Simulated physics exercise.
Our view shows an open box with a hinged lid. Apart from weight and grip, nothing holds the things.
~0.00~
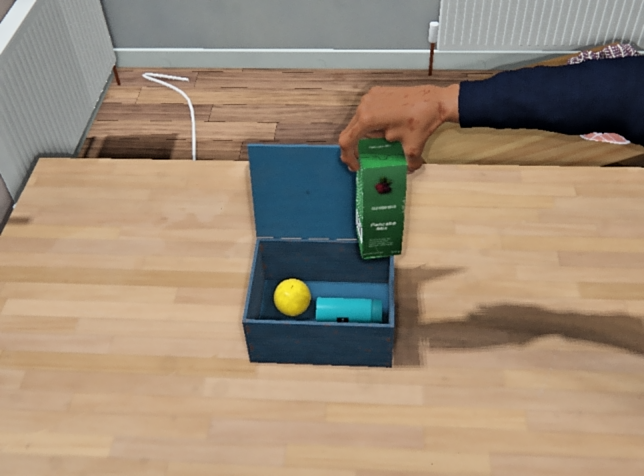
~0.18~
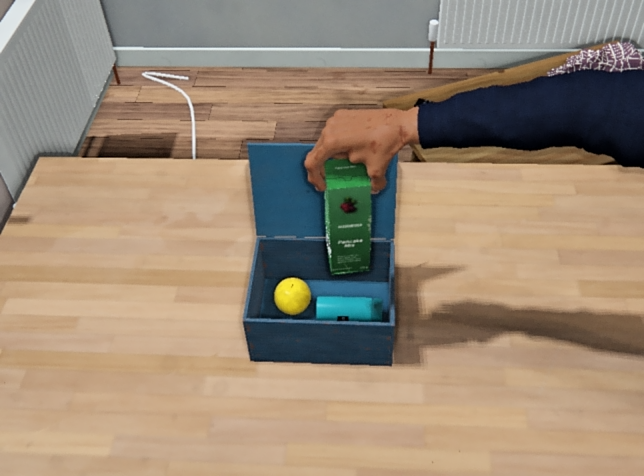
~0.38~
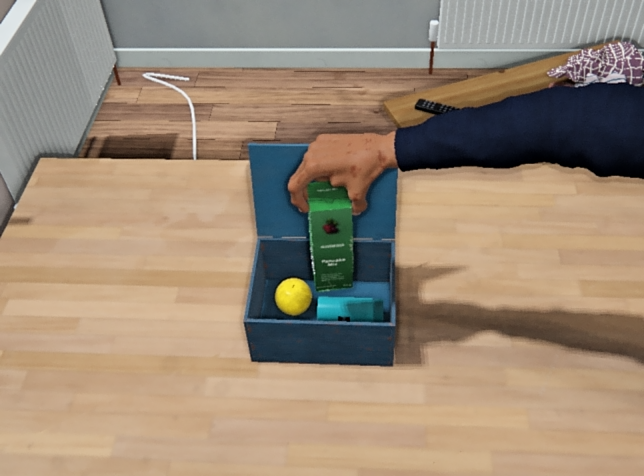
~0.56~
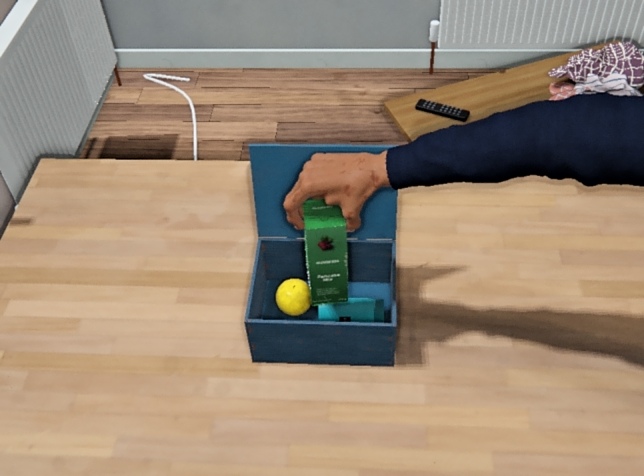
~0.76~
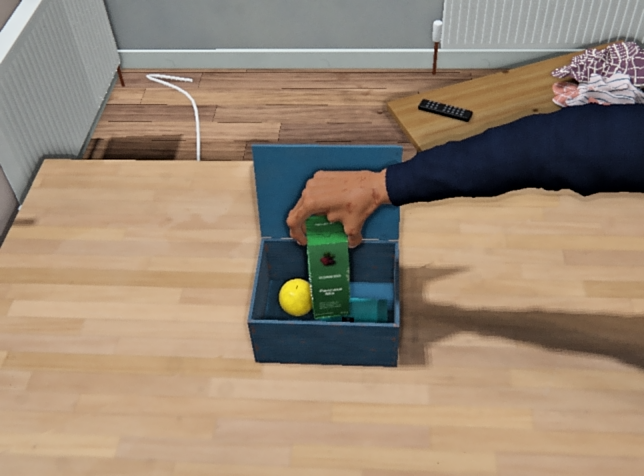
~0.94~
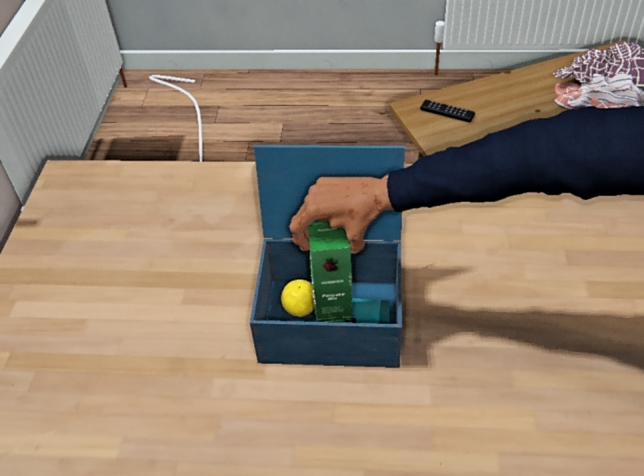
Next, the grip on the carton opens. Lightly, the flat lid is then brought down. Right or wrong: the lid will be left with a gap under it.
Right.
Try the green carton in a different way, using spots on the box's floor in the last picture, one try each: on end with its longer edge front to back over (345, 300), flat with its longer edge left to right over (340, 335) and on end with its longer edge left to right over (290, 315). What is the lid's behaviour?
Try one: The lid remains open; try two: It comes all the way down; try three: It remains open.
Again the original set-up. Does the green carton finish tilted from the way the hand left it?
Simply put, it gets tilted.
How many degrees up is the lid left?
Measured angle - around 25°.
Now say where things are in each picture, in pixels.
In the first frame, on its way; green carton (380, 200); turquoise shaker (349, 311).
In the second frame, on its way; green carton (347, 218); turquoise shaker (350, 310).
In the third frame, on its way; green carton (331, 237); turquoise shaker (351, 310).
In the fourth frame, on its way; green carton (326, 253); turquoise shaker (352, 311).
In the fifth frame, on its way; green carton (328, 268); turquoise shaker (355, 311).
In the sixth frame, in place under the hand; green carton (331, 273).
By 1.54 s, green carton tilted by 40° near (338, 302); turquoise shaker moved about its own width; yellow apple moved a little.
By 2.44 s, lid 62° above the rim; green carton tilted by 40° near (338, 302); turquoise shaker moved about its own width; yellow apple moved about its own width.
When it is over (3.2 s), lid 24° above the rim; lying over in the box, green carton; moved from the start, turquoise shaker and yellow apple. End places, in pixels of the last picture, green carton near (338, 302).
